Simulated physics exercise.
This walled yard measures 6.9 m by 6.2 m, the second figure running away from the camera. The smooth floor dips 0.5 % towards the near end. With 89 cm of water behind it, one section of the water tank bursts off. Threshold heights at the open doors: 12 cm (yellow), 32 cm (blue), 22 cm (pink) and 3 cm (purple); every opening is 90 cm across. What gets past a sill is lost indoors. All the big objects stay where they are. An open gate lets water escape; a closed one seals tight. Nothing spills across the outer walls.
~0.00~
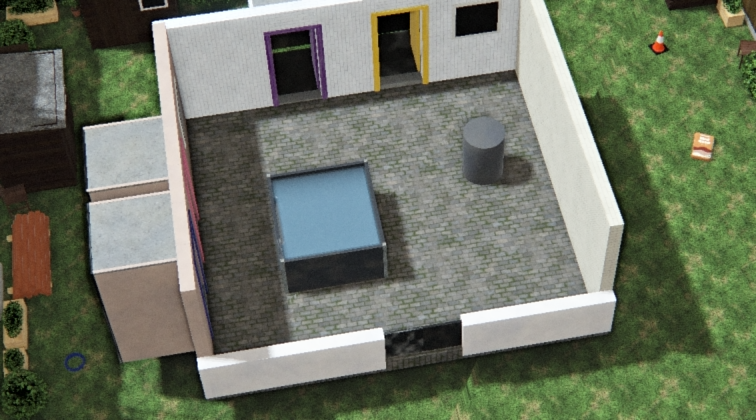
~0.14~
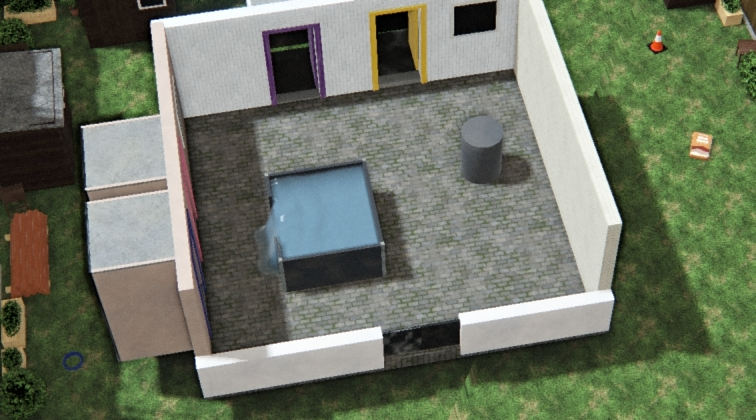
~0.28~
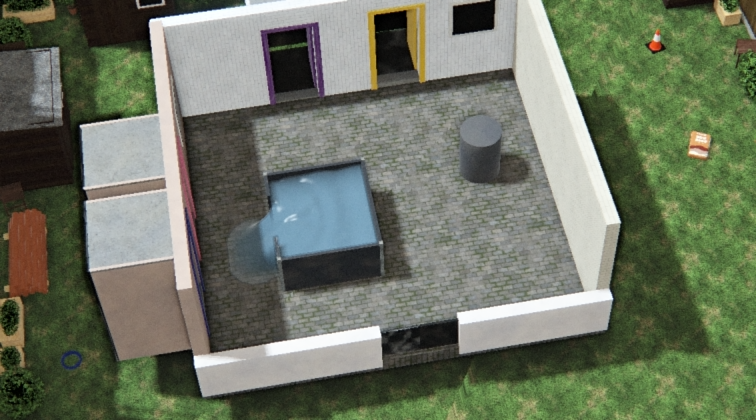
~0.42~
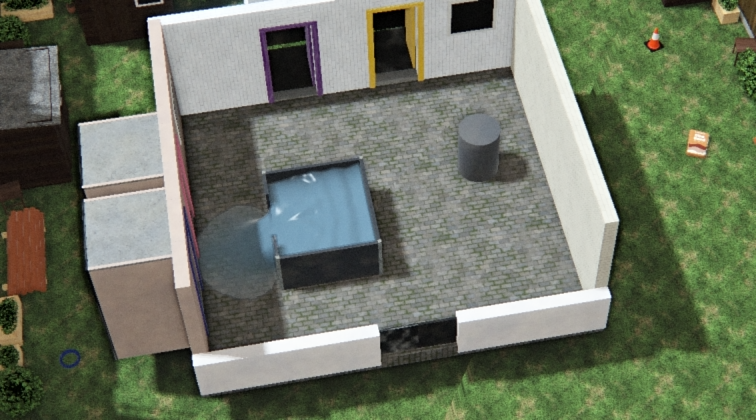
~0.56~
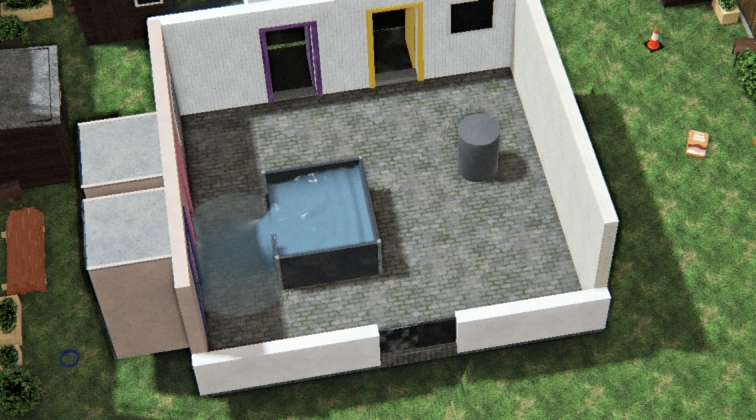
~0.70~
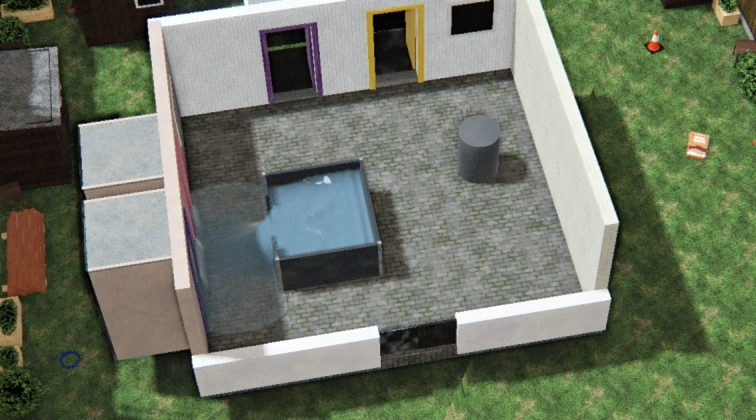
Water bursts from the left side of a dark-walled, open-topped blue water tank in a grey-paved yard with pale walls, seen from high above. A purple-framed doorway and a yellow-framed one stand in the back wall, a grey cylinder sits to the right, and grass surrounds the yard. The water fans out leftward to the side wall, then spreads along it towards the near end, while the view shifts very slightly.
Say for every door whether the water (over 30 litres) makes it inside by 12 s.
Within that time: At the yellow door it stays under the limit; at the blue door it does not reach the limit; at the pink door it exceeds the limit; at the purple door it passes the limit.
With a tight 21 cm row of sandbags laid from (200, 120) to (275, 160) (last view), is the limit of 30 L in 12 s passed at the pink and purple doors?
Then: Pink past it, purple below.
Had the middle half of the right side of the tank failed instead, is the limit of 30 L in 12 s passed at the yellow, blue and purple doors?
Then: Yellow not over, blue below, purple not over.
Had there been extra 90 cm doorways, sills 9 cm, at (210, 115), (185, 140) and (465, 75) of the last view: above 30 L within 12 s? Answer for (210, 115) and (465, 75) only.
In that order: Above, under.
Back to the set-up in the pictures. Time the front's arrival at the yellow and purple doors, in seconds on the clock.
Yellow 3.2 s, purple 2.2 s.
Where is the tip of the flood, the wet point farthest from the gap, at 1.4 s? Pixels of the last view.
Near (182, 121).
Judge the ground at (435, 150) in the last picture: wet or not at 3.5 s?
It is not reached.
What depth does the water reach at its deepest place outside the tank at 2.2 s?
Roughly 42 cm.
After 1.4 s water covers 15 % of the floor and is deepest (53 cm) near (208, 261); yellow door not reached, blue door 33 cm at the sill, 3 L in, pink door 48 cm at the sill, 104 L in, purple door not reached.
After 2.2 s water covers 25 % of the floor and is deepest (42 cm) near (211, 367); yellow door not reached, blue door 25 cm at the sill, 8 L in, pink door 37 cm at the sill, 213 L in, purple door not reached.
After 3.5 s water covers 55 % of the floor and is deepest (30 cm) near (199, 262); yellow door 3 cm at the sill, 0 L in, blue door 19 cm at the sill, 8 L in, pink door 28 cm at the sill, 265 L in, purple door 8 cm at the sill, 10 L in.
After 7.0 s water covers 95 % of the floor and is deepest (16 cm) near (212, 376); yellow door 3 cm at the sill, 0 L in, blue door 10 cm at the sill, 8 L in, pink door 13 cm at the sill, 277 L in, purple door 6 cm at the sill, 45 L in.
After 12.0 s water covers 100 % of the floor and is deepest (16 cm) near (430, 331); yellow door 7 cm at the sill, 0 L in, blue door 6 cm at the sill, 9 L in, pink door 6 cm at the sill, 277 L in, purple door 4 cm at the sill, 55 L in.
